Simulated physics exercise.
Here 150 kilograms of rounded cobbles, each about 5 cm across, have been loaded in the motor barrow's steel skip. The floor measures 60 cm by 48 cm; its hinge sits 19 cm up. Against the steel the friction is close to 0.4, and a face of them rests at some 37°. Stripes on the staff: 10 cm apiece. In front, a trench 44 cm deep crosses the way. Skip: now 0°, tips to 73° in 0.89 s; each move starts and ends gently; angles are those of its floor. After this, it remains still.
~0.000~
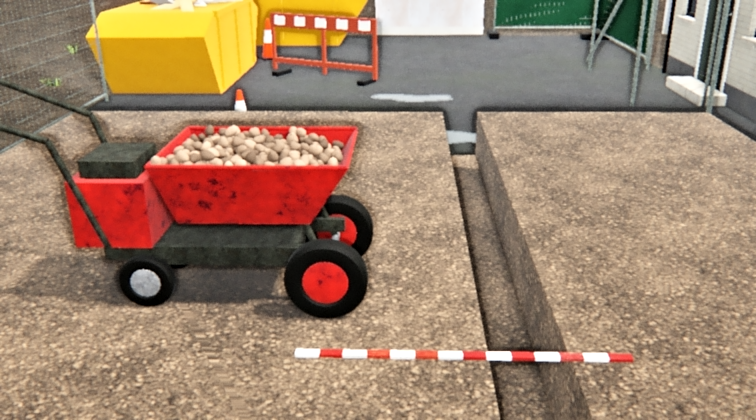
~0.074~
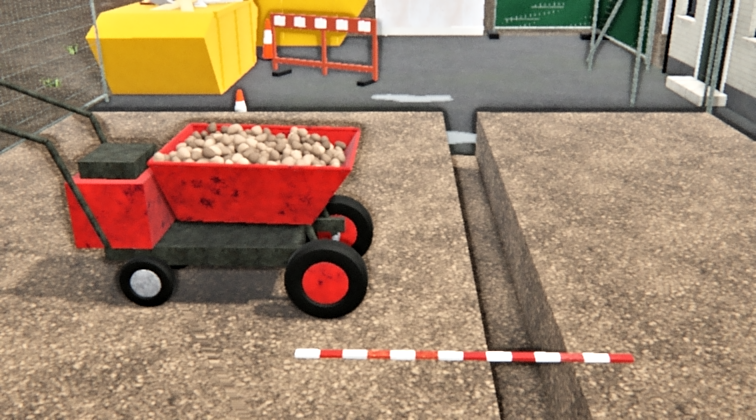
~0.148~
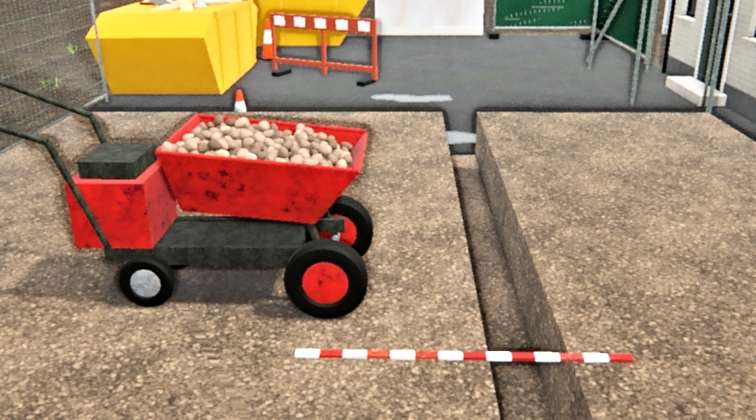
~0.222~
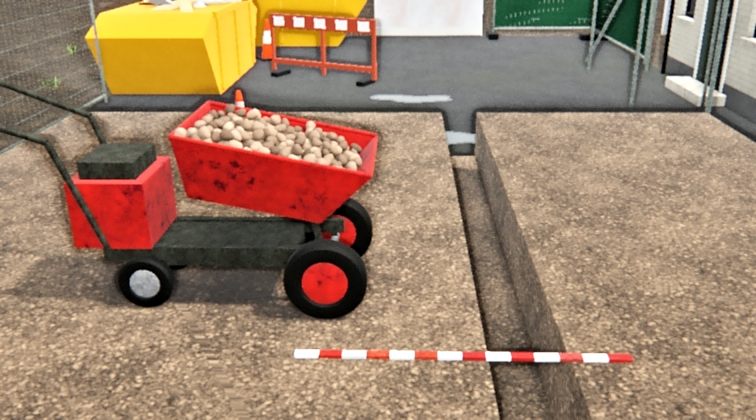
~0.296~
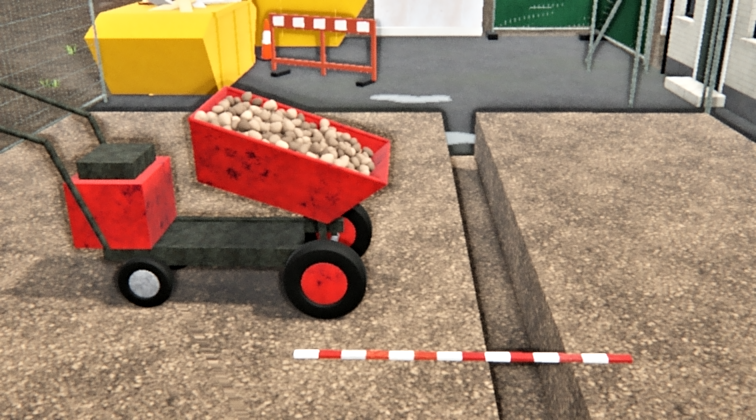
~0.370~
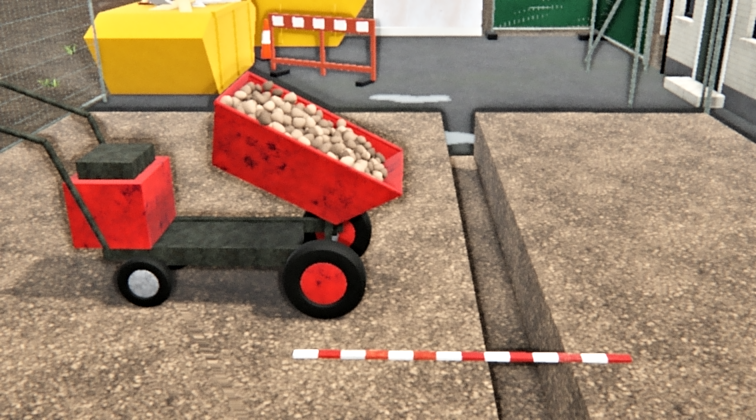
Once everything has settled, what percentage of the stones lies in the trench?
I would say 90 percent.
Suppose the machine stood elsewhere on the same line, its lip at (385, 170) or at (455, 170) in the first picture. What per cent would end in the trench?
First place roughly 75%, second roughly 15%.
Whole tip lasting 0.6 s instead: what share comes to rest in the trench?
Estimate: About 80 %.
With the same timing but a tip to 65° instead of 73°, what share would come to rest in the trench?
Then about 70 per cent.
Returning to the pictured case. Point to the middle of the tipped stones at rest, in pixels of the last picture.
Around (504, 348).
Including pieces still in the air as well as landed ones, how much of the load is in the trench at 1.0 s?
Close to 35 per cent at that time.
After 0.7 s the floor is at 62°; 100 % in the skip; the foremost stones are at (440, 209).
After 1.0 s the floor is at 73°; 56 % in the skip, 7 % short of the trench, 37 % in the trench; the foremost stones are at (539, 334).
After 1.3 s the floor is at 73°; 21 % in the skip, 8 % short of the trench, 69 % in the trench, 2 % past the trench; the foremost stones are at (625, 287).
After 3.3 s the floor is at 73°; 0 % in the skip, 8 % short of the trench, 90 % in the trench, 2 % past the trench; the foremost stones are at (712, 292).
